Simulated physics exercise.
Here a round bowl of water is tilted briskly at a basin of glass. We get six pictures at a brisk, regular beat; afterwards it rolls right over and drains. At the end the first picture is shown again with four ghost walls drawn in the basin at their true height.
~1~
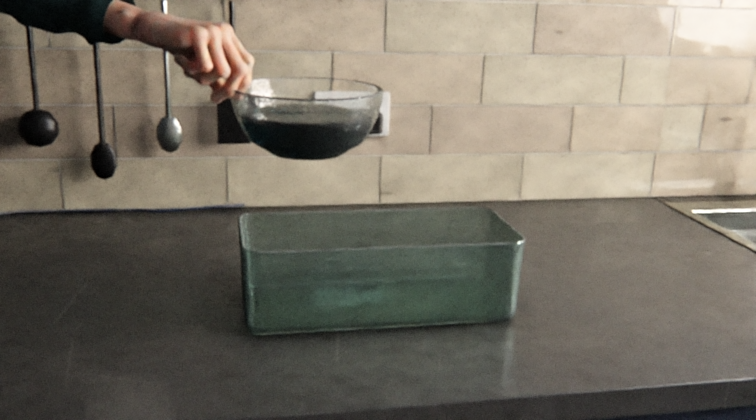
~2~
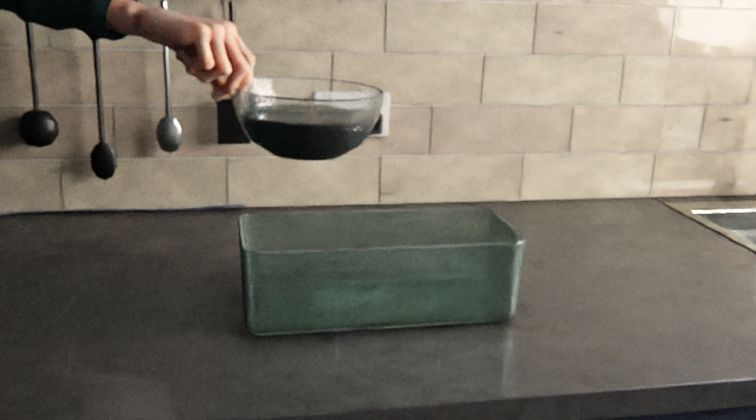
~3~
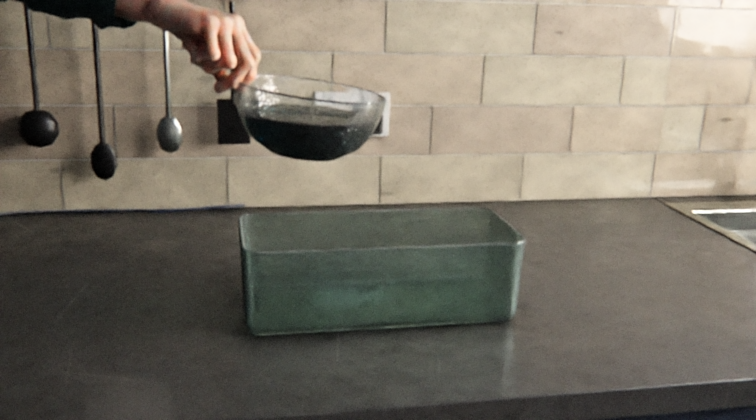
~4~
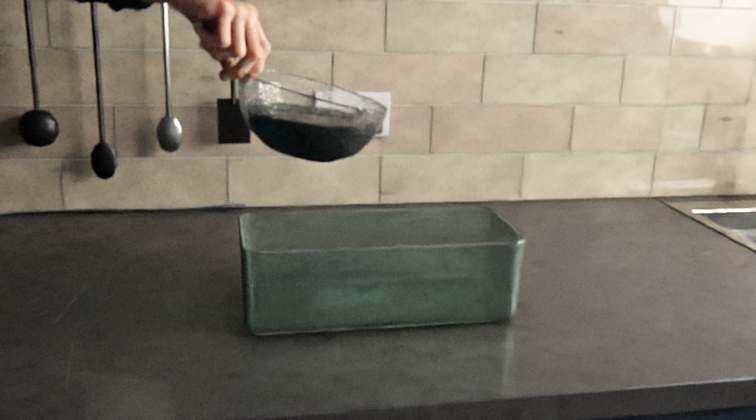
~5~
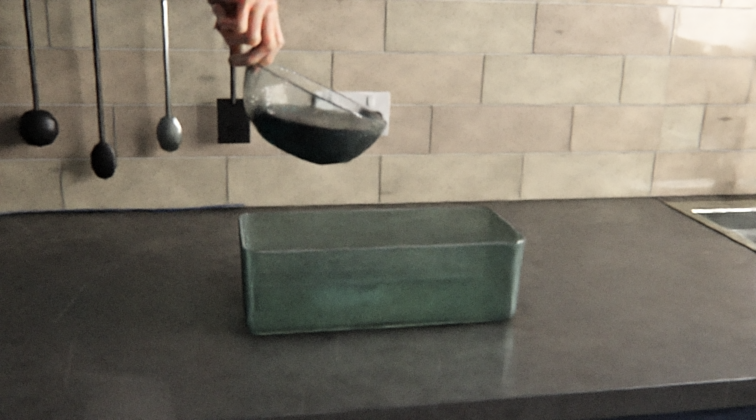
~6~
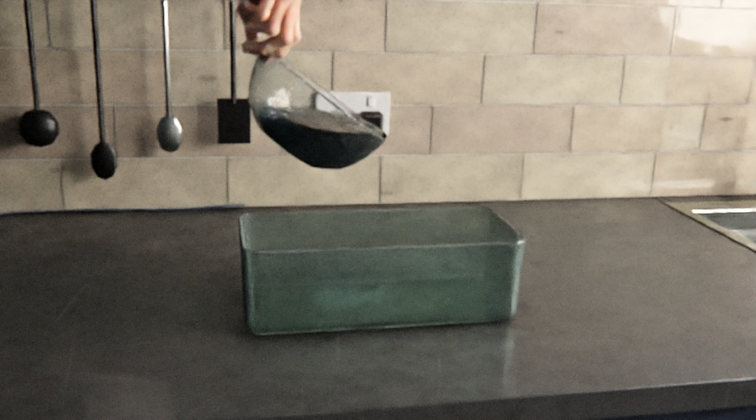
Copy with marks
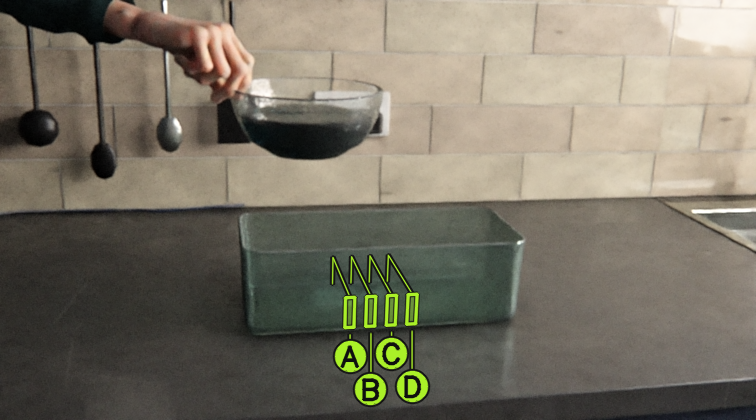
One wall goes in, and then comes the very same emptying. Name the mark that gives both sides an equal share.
Take D.
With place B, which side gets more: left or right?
The right side.
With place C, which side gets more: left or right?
The right one.
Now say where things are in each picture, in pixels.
Upright, lip at (379, 87); basin from (246, 332) to (514, 317); nothing has left yet.
Upright, lip at (380, 90); nothing has left yet.
Tipped about 7°, lip at (382, 96); nothing has left yet.
Tipped about 14°, lip at (384, 106); nothing has left yet.
Tipped about 25°, lip at (384, 120); nothing has left yet.
Tipped about 36°, lip at (382, 135); water is over the lip, down to (382, 135).
On the marked copy, A at (350, 334); B at (370, 333); C at (391, 331); D at (412, 330).
With A, about 9 % ends left of the wall and 86 % right of it; 5 % is lost outside.
With B, about 15 % ends left of the wall and 82 % right of it; 3 % is lost outside.
With C, about 31 % ends left of the wall and 66 % right of it; 3 % is lost outside.
With D, about 50 % ends left of the wall and 46 % right of it; 4 % is lost outside.
